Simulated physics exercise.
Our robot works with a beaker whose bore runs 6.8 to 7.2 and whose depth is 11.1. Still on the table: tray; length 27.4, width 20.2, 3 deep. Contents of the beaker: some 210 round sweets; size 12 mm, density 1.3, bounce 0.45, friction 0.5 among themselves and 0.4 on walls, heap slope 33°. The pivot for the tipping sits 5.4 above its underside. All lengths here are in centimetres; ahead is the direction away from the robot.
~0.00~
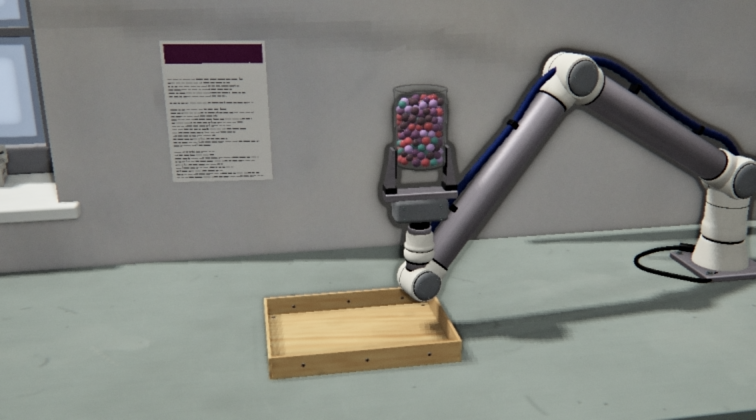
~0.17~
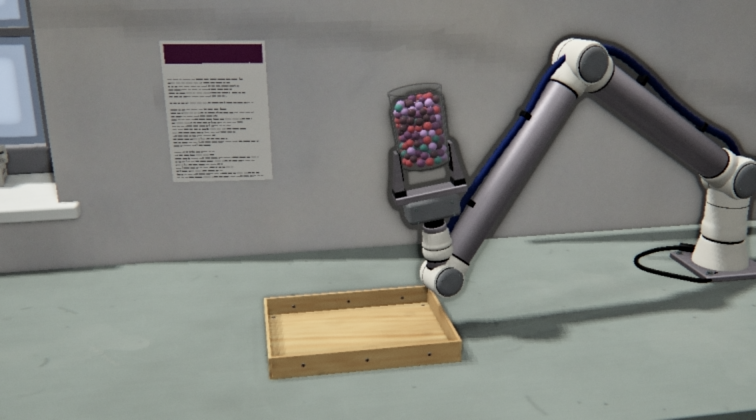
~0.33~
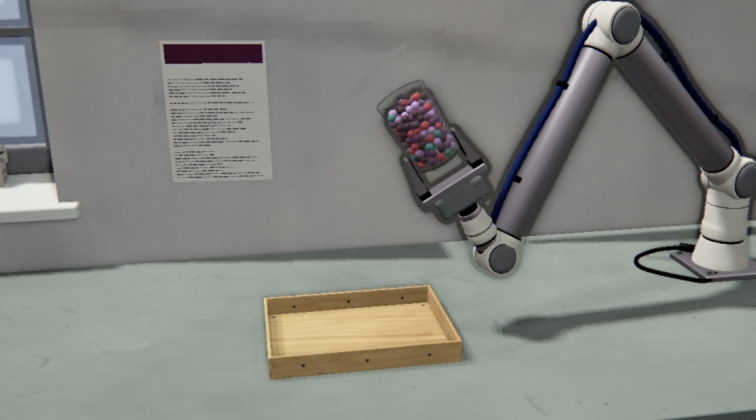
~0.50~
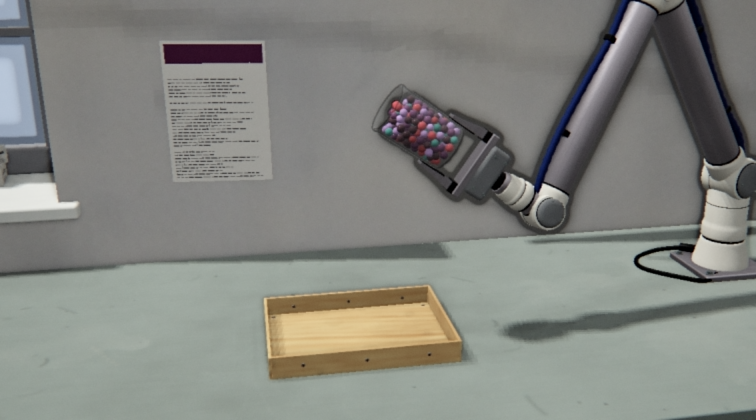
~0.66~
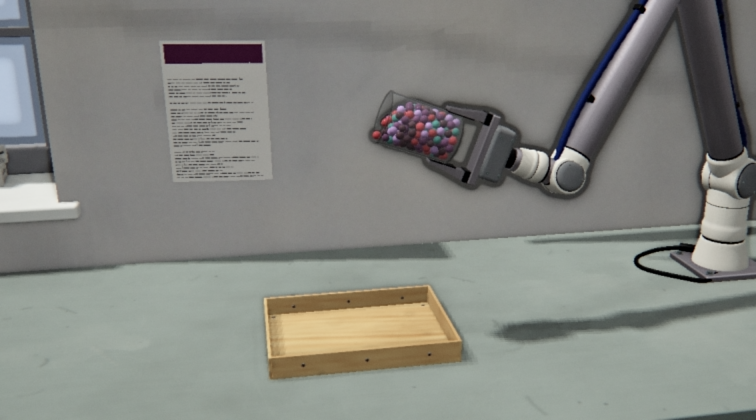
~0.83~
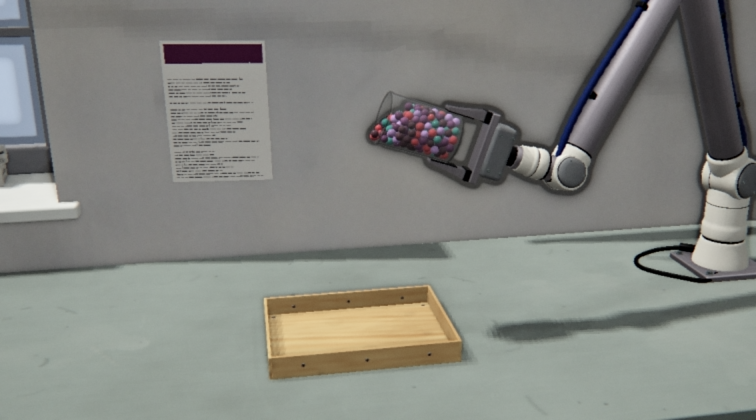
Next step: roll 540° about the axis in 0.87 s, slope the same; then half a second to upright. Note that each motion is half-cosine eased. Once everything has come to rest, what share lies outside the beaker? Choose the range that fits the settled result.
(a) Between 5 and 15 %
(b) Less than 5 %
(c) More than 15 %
The answer is a.
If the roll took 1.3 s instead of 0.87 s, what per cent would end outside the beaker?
It would then come to about 10 per cent.
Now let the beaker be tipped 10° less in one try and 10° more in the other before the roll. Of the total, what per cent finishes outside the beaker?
You'd get close to 0 per cent, then close to 25 per cent.
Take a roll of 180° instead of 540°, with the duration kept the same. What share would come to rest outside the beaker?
Roughly 5 percent, then.
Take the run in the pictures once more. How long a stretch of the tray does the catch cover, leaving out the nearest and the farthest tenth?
About 12 centimetres.
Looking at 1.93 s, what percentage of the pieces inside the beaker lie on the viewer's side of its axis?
Some 55 per cent.
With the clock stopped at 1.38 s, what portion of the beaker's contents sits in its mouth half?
Close to 45 per cent lies in the mouth half.
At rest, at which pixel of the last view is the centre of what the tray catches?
Roughly pixel (331, 349).
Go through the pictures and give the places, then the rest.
The beaker middle at (420, 128), upright; upper third of the load around (422, 111), from x 400 to 440, top at y 100; 211 in the beaker, in the first picture.
The beaker middle at (420, 128), tipped 9°; upper third of the load around (419, 112), from x 395 to 445, top at y 95, in the second picture.
The beaker middle at (420, 128), tipped 30°; upper third of the load around (416, 113), from x 390 to 450, top at y 95, in the third picture.
The beaker middle at (419, 128), tipped 55°; upper third of the load around (414, 116), from x 385 to 455, top at y 100, in the fourth picture.
The beaker middle at (419, 129), tipped 70°; upper third of the load around (418, 118), from x 375 to 455, top at y 105, in the fifth picture.
The beaker middle at (419, 129), tipped 71°; upper third of the load around (418, 119), from x 375 to 455, top at y 105; 211 in the beaker, in the sixth picture.
After 1.38 s, tipped 71°, highest piece 37 above the table; 202 in the beaker, 4 in the tray, 5 in flight or on a rim.
After 1.93 s, tipped 41°, highest piece 36 above the table; 192 in the beaker, 18 in the tray, 1 in flight or on a rim.
After 2.40 s, upright, highest piece 38 above the table; 192 in the beaker, 19 in the tray.
After 3.10 s, upright, highest piece 38 above the table; 192 in the beaker, 19 in the tray.
In the end, 192 in the beaker, 19 in the tray. That is 9 % outside the beaker.
